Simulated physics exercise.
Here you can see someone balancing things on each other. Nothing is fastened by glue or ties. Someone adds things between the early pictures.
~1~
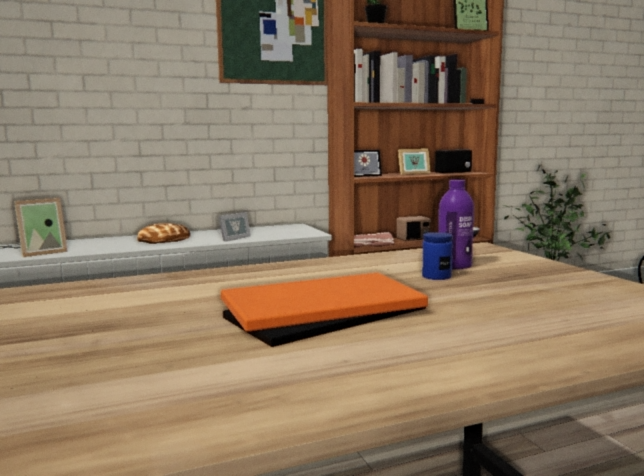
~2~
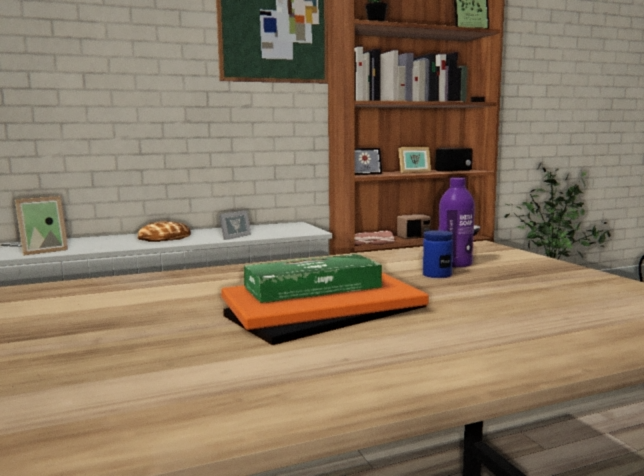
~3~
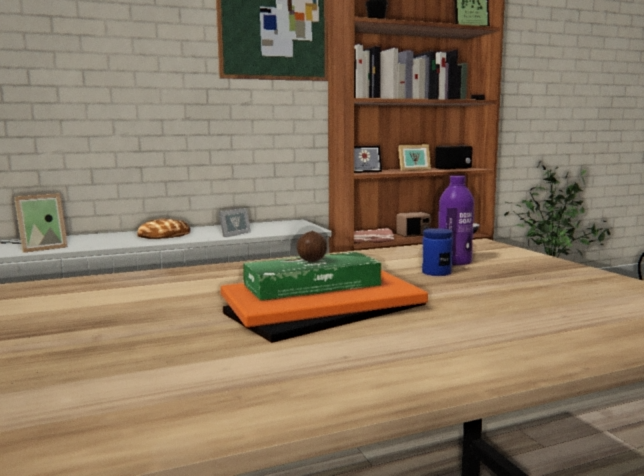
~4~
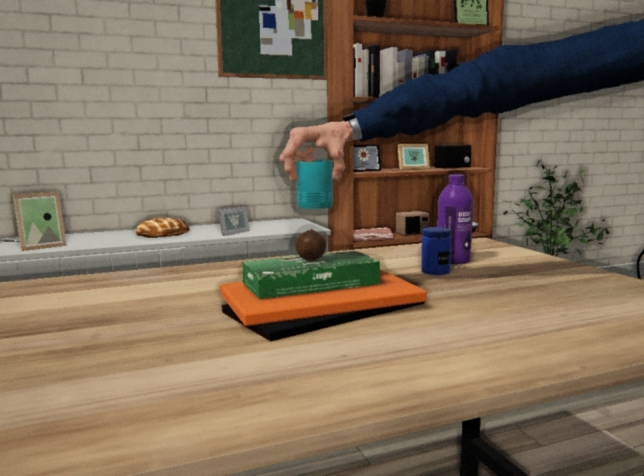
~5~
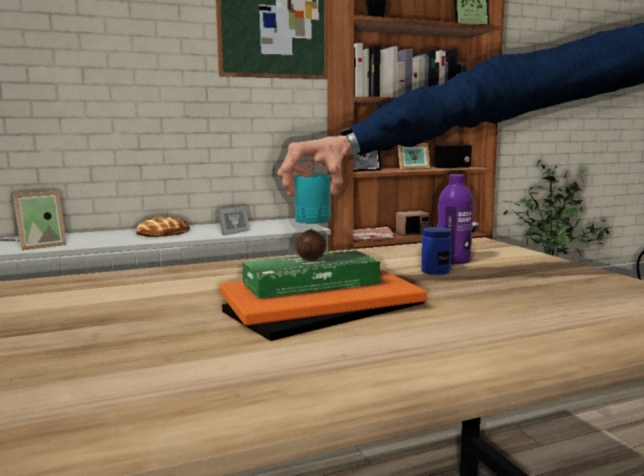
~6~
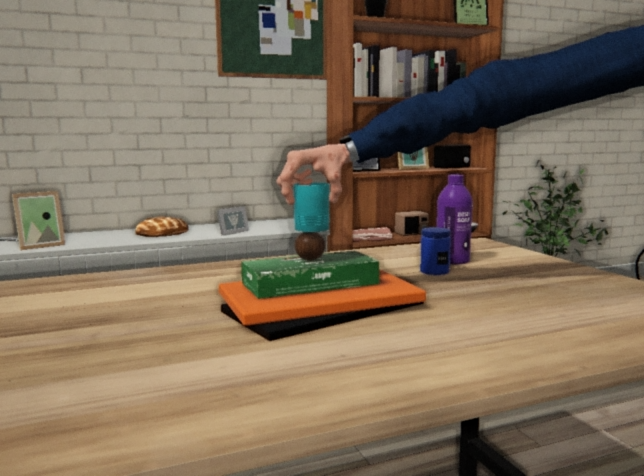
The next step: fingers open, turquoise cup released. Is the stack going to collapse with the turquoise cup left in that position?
Yes, basically the pile is insecure.
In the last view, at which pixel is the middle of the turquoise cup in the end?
The object finishes somewhere near (357, 236).
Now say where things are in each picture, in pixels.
In the first frame, the last thing is not in view yet.
In the second frame, the last thing is not in view yet.
In the third frame, the last thing is not in view yet; purple bottle (456, 220).
In the fourth frame, coming down; turquoise cup (315, 184); brown onion (311, 245).
In the fifth frame, coming down; turquoise cup (313, 198).
In the sixth frame, in place under the hand; turquoise cup (312, 207); purple bottle (454, 219).
Then, 0.40 s past the last view, turquoise cup rocked 46° from its first pose near (329, 211).
Then, 0.60 s past the last view, turquoise cup now fallen.
Then, 1.70 s past the last view, nothing new.
Finally, fallen, turquoise cup; the other 6 still in place. Final places as the last picture's camera would see them, turquoise cup near (357, 236). The pile gives way.
